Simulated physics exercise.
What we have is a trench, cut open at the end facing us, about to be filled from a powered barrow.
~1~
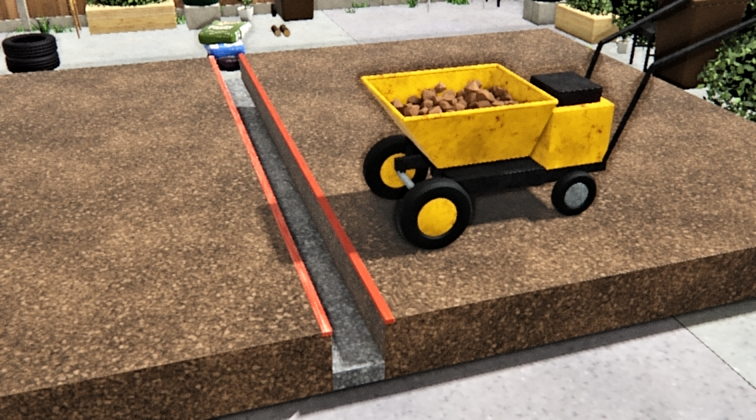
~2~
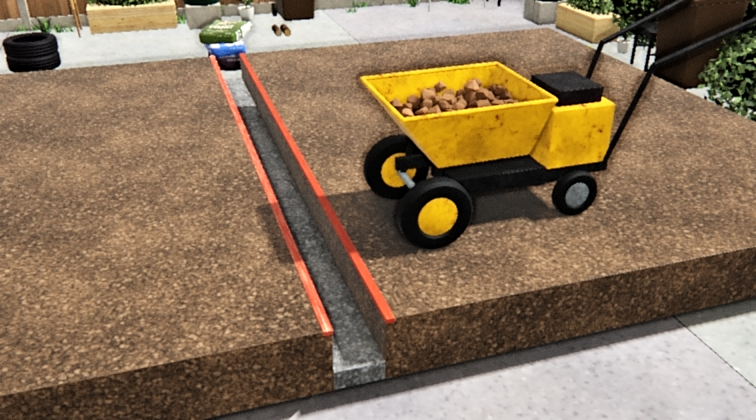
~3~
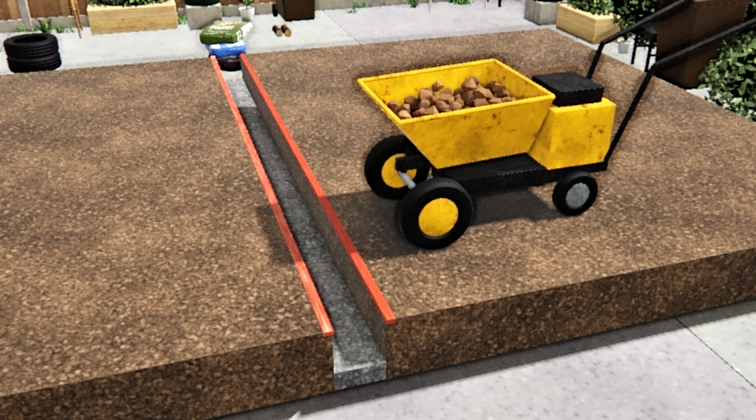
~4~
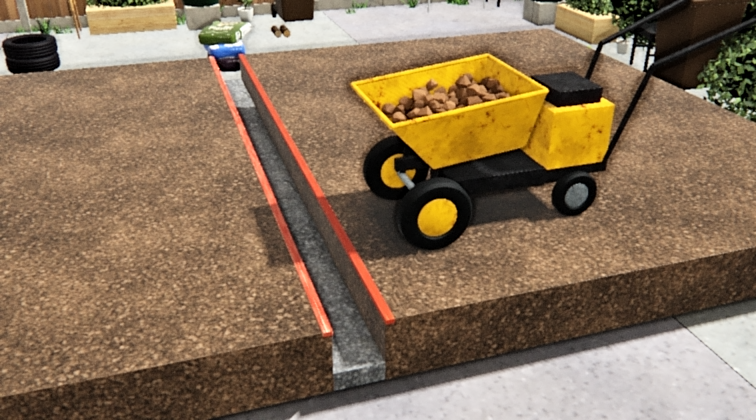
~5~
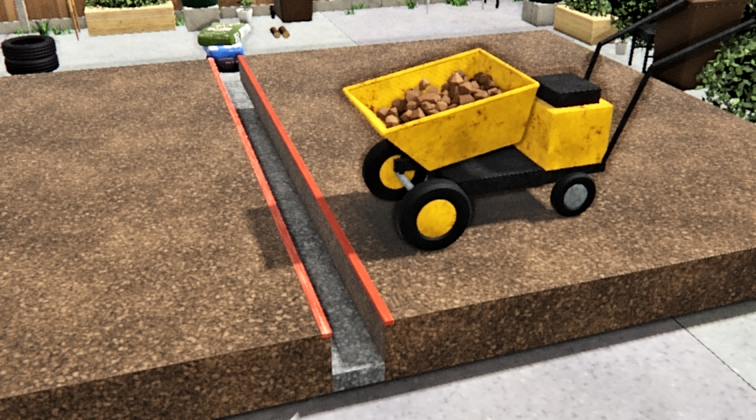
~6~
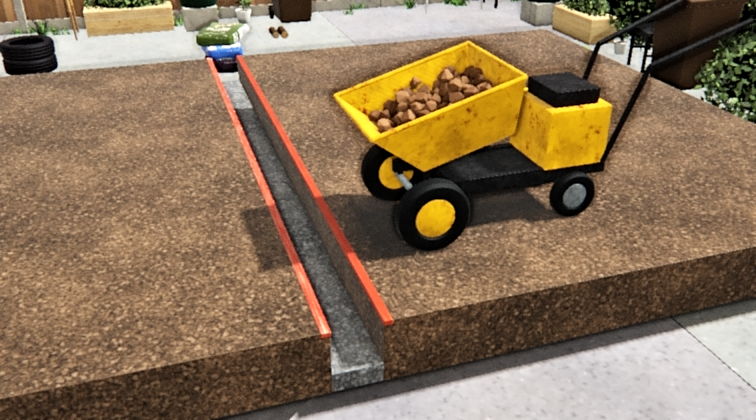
The clip shows a yellow powered barrow loaded with brown clods standing to the right of a narrow, red-edged trench in brown ground; its skip, level at first, gradually tilts toward the trench while the wheels stay still.
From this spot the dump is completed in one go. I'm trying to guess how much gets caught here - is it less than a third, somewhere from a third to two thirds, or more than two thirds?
What falls in is a third up to two thirds.
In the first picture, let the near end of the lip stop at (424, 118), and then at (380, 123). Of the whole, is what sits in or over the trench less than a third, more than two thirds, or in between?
At the first place the answer is over two thirds, and at the second it is under a third.
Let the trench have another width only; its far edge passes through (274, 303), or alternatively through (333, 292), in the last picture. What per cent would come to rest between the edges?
Lab note: Case 1 near 90 percent, case 2 near 0 percent.
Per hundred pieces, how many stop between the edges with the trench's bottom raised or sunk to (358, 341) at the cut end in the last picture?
About 30 per cent.
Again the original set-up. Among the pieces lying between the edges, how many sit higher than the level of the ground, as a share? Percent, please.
Roughly 0 percent.
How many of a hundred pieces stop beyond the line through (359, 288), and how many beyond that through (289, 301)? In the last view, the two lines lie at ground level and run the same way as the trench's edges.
Around 100 per cent for the first, and 40 per cent for the second.
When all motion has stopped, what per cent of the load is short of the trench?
Call it some 0 percent of the pieces.
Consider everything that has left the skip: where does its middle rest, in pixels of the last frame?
Close to (281, 240) in the last picture.
Shortly afterwards, skip tipped steeply; the whole lot in the skip.
Next, skip tipped right over; the bulk in the skip; only a few in or heaped over the trench; a little beyond it; only a few falling.
Some moments later, skip tipped right over; near a quarter in the skip; near a quarter in or heaped over the trench; near half beyond it.
In the end, skip tipped right over; near half in or heaped over the trench; near half beyond it.
